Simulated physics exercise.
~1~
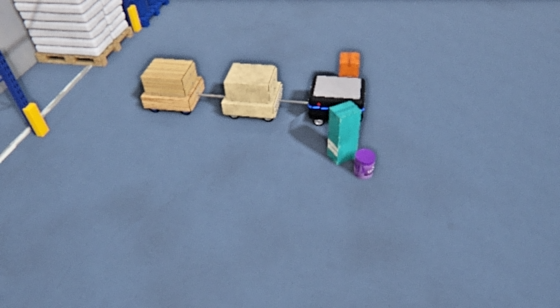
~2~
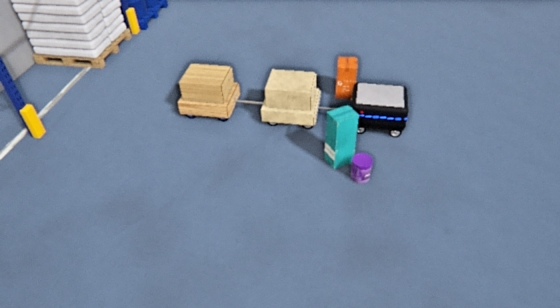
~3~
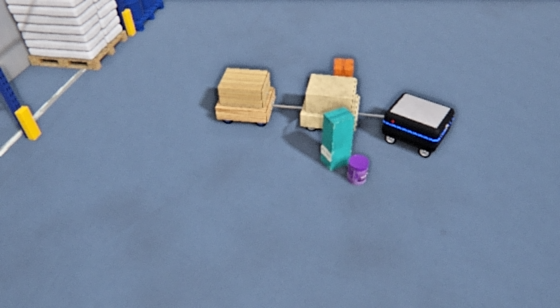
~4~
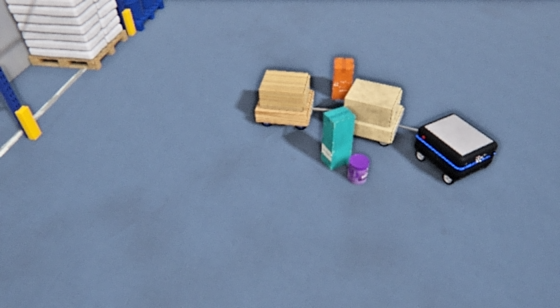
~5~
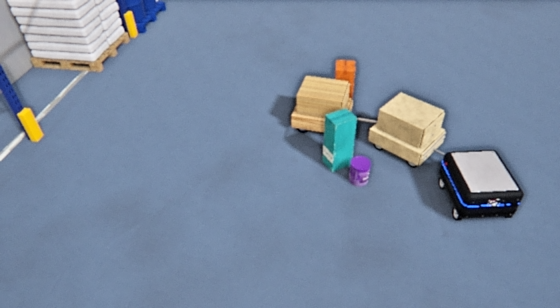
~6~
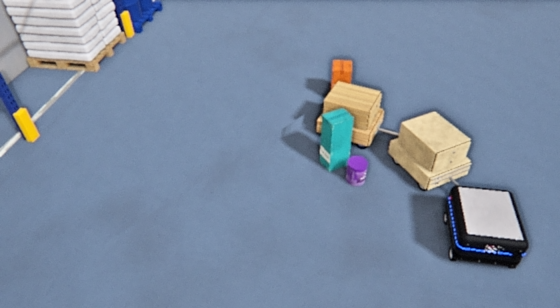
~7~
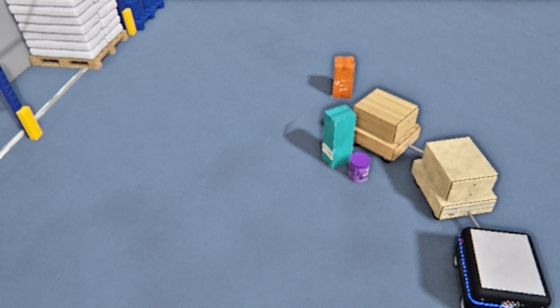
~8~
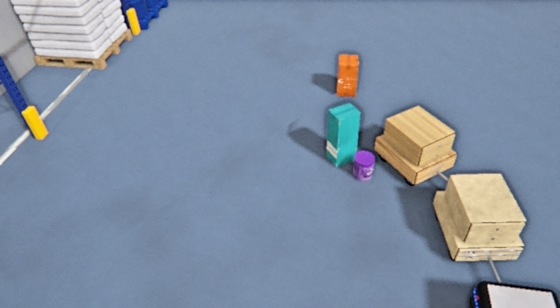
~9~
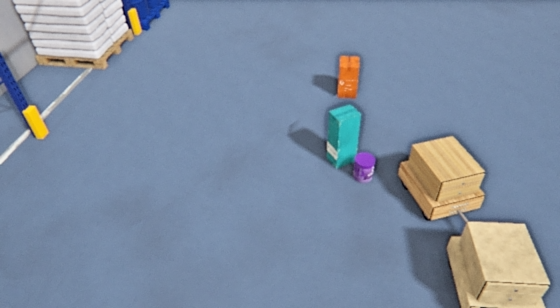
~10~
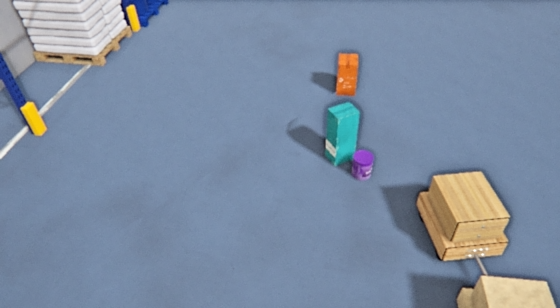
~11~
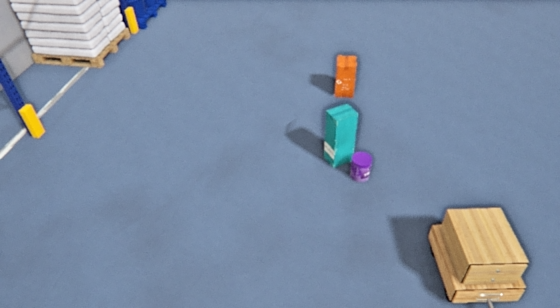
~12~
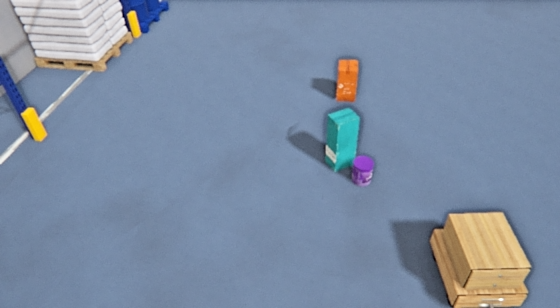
The clip shows a small black tug pulling two box-laden carts rightward between an orange box and a turquoise box beside a purple pail, then curving down and out of view, leaving the rear cart stopped at the lower right while the boxes and pail stay put.
